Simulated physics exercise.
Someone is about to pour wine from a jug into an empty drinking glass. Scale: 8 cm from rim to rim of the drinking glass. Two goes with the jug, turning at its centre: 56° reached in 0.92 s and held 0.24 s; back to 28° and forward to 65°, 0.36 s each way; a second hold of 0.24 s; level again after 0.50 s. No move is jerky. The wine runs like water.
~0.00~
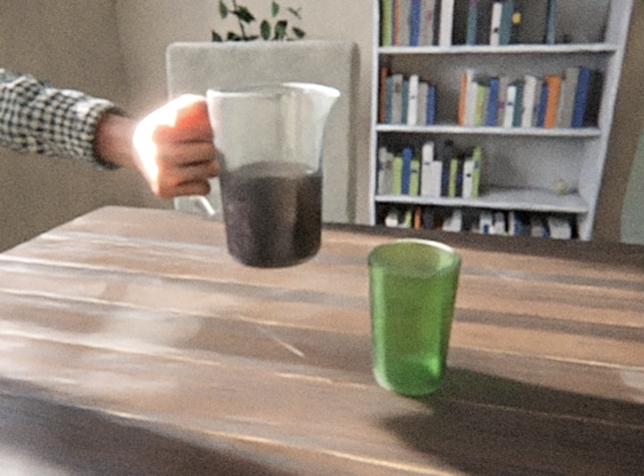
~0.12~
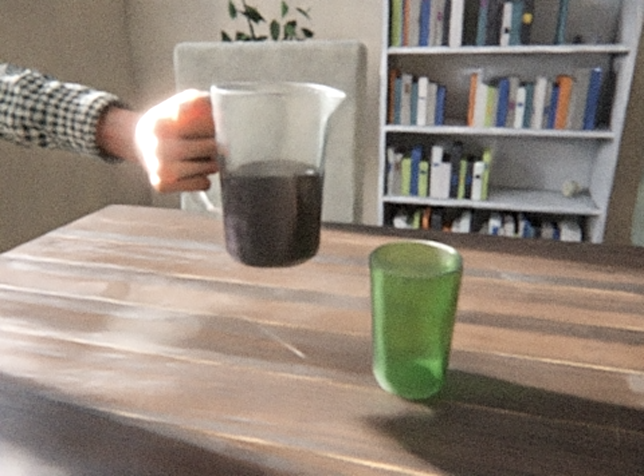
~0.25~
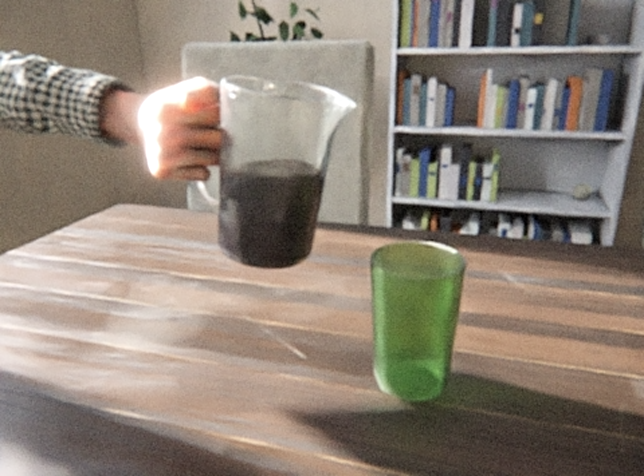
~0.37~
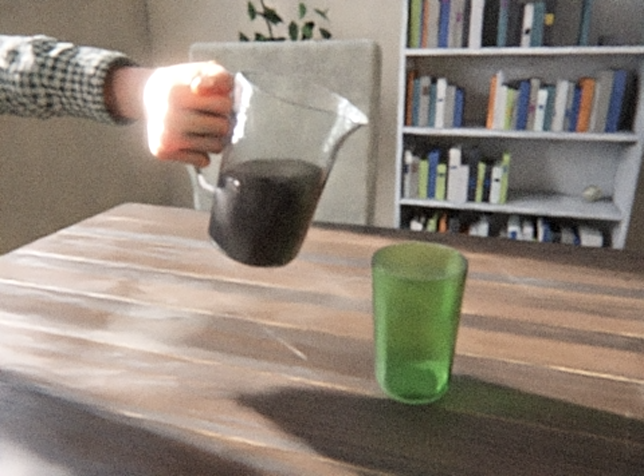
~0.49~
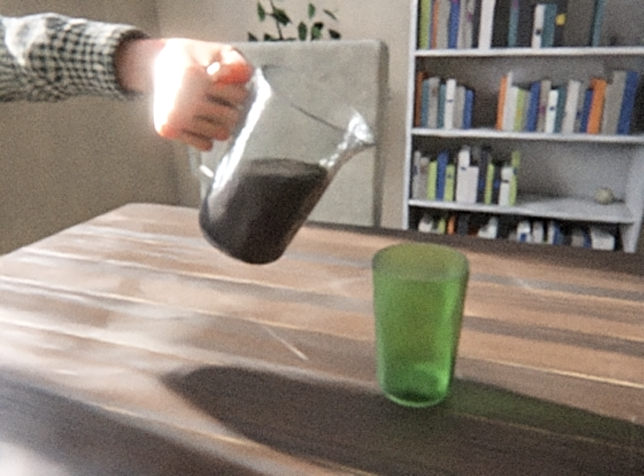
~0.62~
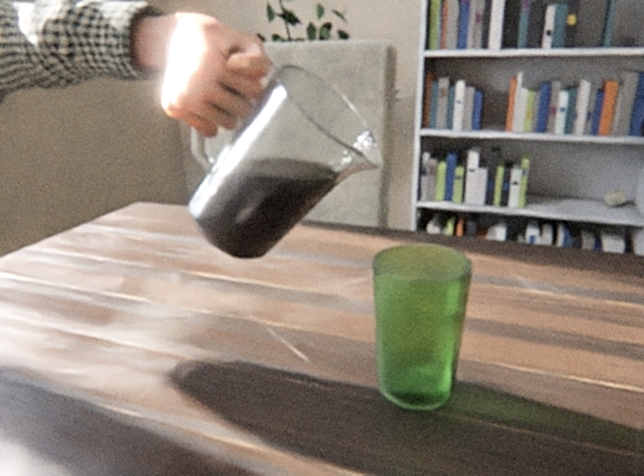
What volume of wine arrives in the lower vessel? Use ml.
About 100 ml.
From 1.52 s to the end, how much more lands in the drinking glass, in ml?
About 80 ml.
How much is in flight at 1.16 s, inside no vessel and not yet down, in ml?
Some 5 ml.
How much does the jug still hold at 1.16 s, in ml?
Some 500 ml.
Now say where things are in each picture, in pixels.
Tilt 0°; pouring edge (339, 93); surface from (229, 168) to (320, 172); the drinking glass's rim runs from (370, 255) to (460, 263), in the first frame.
Tilt 2°; pouring edge (344, 95); surface from (230, 167) to (321, 172), in the second frame.
Tilt 9°; pouring edge (355, 105); surface from (232, 167) to (323, 171), in the third frame.
Tilt 20°; pouring edge (367, 121); surface from (231, 166) to (326, 171), in the fourth frame.
Tilt 31°; pouring edge (377, 144); surface from (221, 176) to (332, 172), in the fifth frame.
Tilt 42°; pouring edge (382, 165); surface from (213, 175) to (341, 173), in the sixth frame.
By 1.16 s the tilt is 56° and the drinking glass has 10 ml, the jug 505 ml, and 0 ml is on the table.
By 1.52 s the tilt is 28° and the drinking glass has 20 ml, the jug 500 ml, and 0 ml is on the table.
By 2.12 s the tilt is 65° and the drinking glass has 45 ml, the jug 450 ml, and 0 ml is on the table.
By 2.48 s the tilt is 12° and the drinking glass has 100 ml, the jug 420 ml, and 0 ml is on the table.
At rest the drinking glass has 100 ml, the jug 420 ml, and 0 ml is on the table.
